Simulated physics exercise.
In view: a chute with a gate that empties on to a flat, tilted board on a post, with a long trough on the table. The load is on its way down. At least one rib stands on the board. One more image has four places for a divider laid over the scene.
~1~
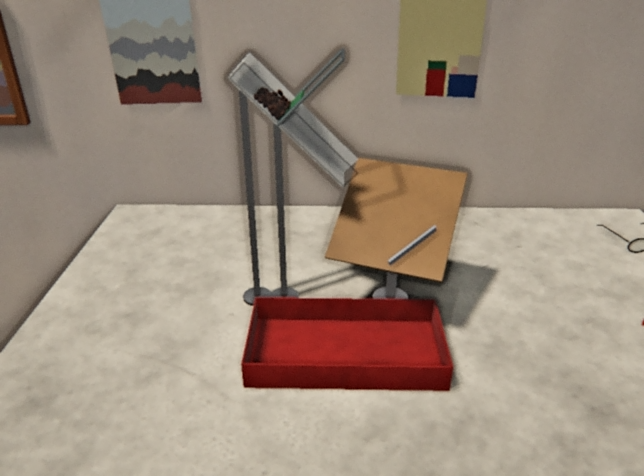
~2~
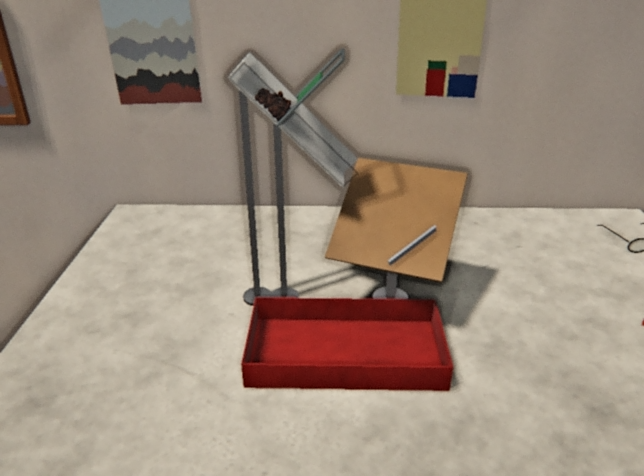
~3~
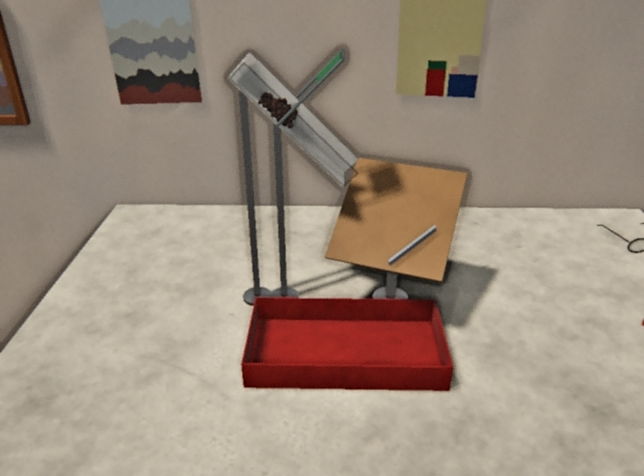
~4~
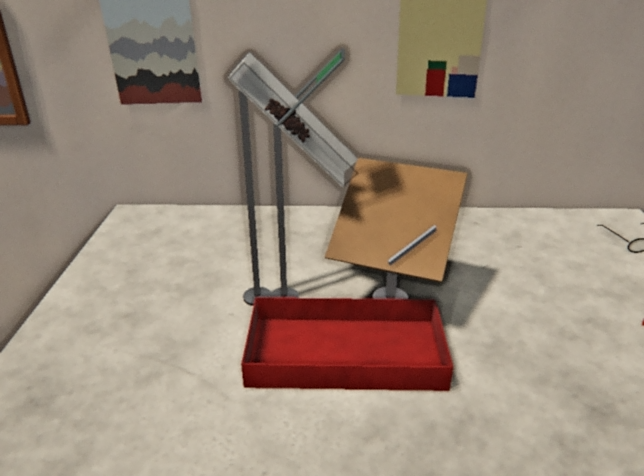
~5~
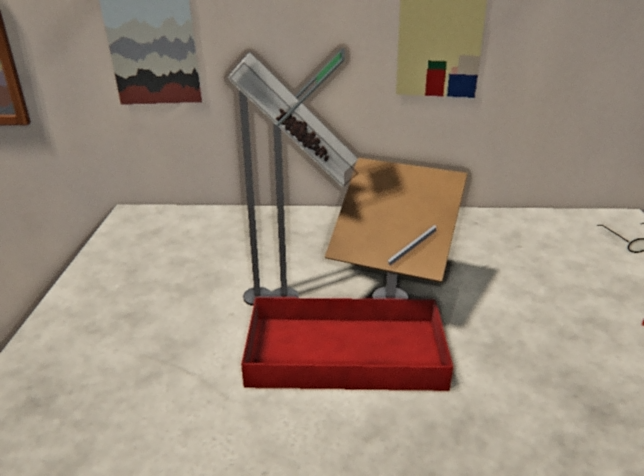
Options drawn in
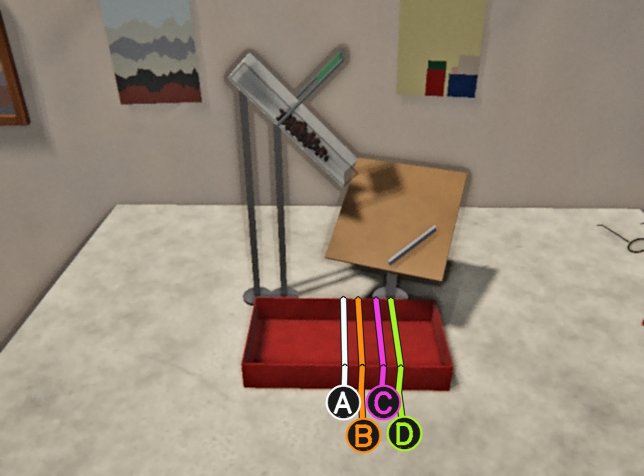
Small dark brown pieces slide down a clear sloping chute after its green gate lifts.
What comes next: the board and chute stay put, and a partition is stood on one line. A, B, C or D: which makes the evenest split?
Choose B.
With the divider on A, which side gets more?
More lands on the right.
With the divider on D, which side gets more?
More lands on the left.
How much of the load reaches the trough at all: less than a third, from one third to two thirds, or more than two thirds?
It is more than two thirds.
On the marked copy, line A crosses the front rim at (344, 365); line B crosses the front rim at (362, 366); line C crosses the front rim at (383, 366); line D crosses the front rim at (400, 366).
With A, of what is caught, a small part on the left of the divider, most on the right.
With B, of what is caught, about a third on the left of the divider, about two thirds on the right.
With C, of what is caught, most on the left of the divider, a small part on the right.
With D, of what is caught, nearly all on the left of the divider, a stray few on the right.
